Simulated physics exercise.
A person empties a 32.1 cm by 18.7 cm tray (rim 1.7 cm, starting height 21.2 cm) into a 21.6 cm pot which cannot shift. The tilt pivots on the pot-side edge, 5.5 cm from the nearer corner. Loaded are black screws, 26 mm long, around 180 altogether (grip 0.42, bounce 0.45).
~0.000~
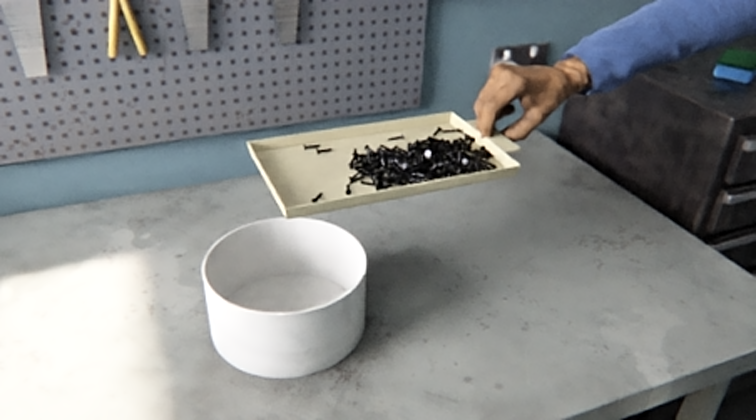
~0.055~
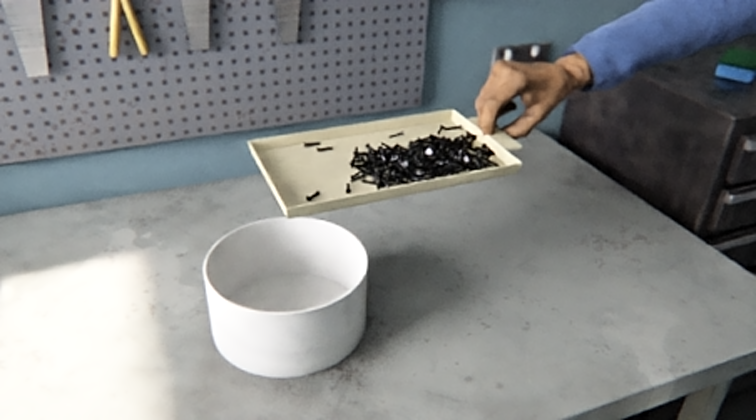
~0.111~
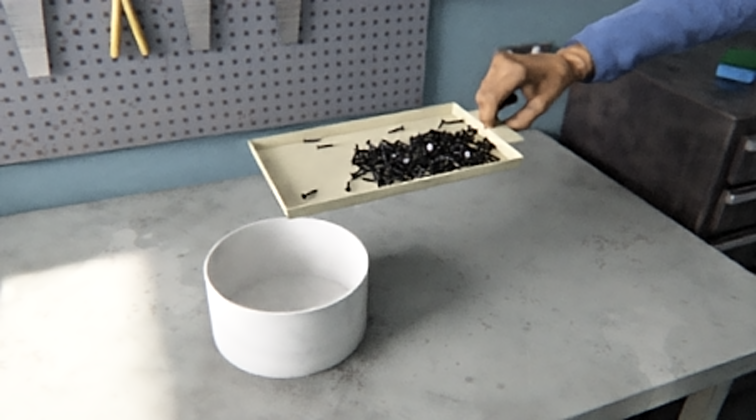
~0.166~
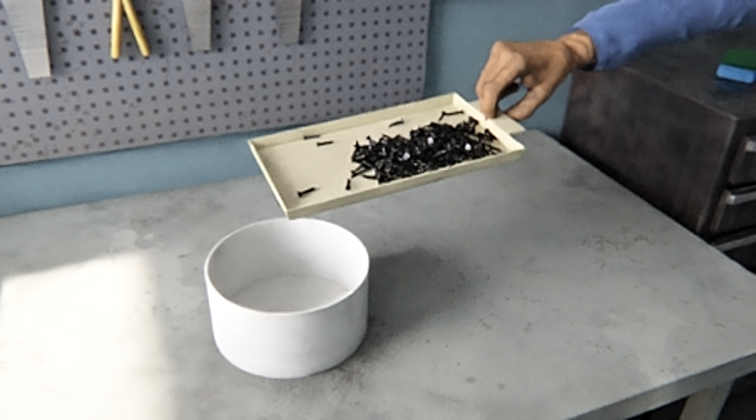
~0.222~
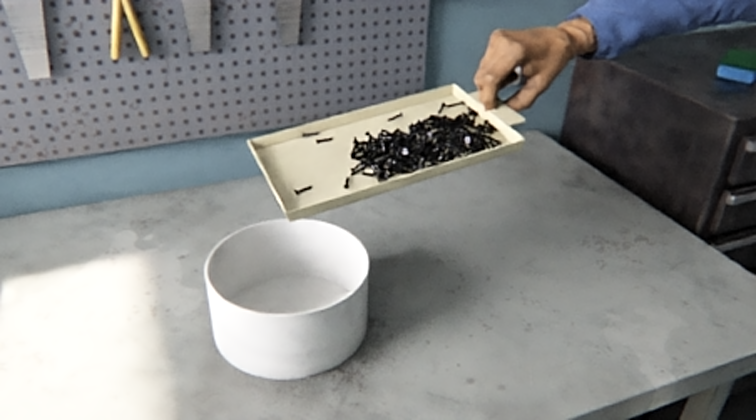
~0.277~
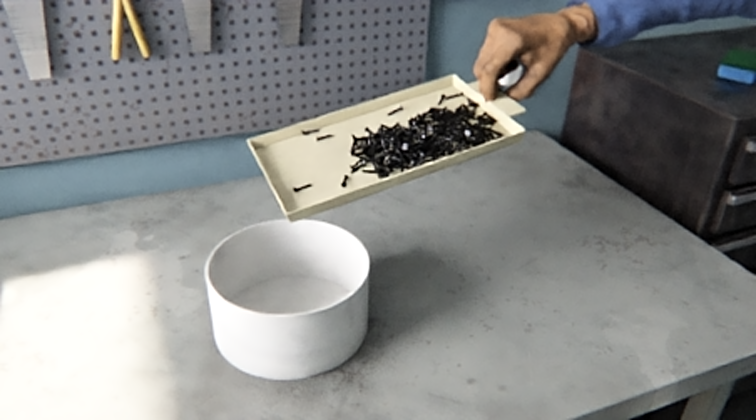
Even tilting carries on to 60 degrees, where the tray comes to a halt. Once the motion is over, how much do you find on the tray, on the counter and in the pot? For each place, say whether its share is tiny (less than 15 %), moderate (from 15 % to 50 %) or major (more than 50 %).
One by one: Tray: It will come to a middle fraction; counter: It will come to a low fraction; pot: It will come to more than a half.
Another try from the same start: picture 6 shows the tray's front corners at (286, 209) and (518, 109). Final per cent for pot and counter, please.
The pot gets 45 and the counter 30.
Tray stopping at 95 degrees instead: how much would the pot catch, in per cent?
Estimated share: About 95 %.
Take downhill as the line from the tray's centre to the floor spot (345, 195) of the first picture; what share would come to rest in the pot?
Roughly 70 per cent.
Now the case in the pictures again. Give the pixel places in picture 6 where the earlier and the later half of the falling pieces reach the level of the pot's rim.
First near (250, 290), then at (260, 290).
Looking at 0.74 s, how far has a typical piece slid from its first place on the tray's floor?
It has moved some 5 cm from its start.
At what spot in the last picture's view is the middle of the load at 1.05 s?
Approximately (284, 187) in the last picture.
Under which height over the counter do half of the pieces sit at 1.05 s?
About 24 centimetres.
After 0.74 s, tilt 34 degrees; the tray holds 100 %, the pot 0 %.
After 1.05 s, tilt 50 degrees; the tray holds 90 %, the pot 0 %.
After 1.46 s, tilt 60 degrees; the tray holds 35 %, the pot 60 %.
By 2.1 s all is still; tray 35 %, counter 0 %, pot 60 %.
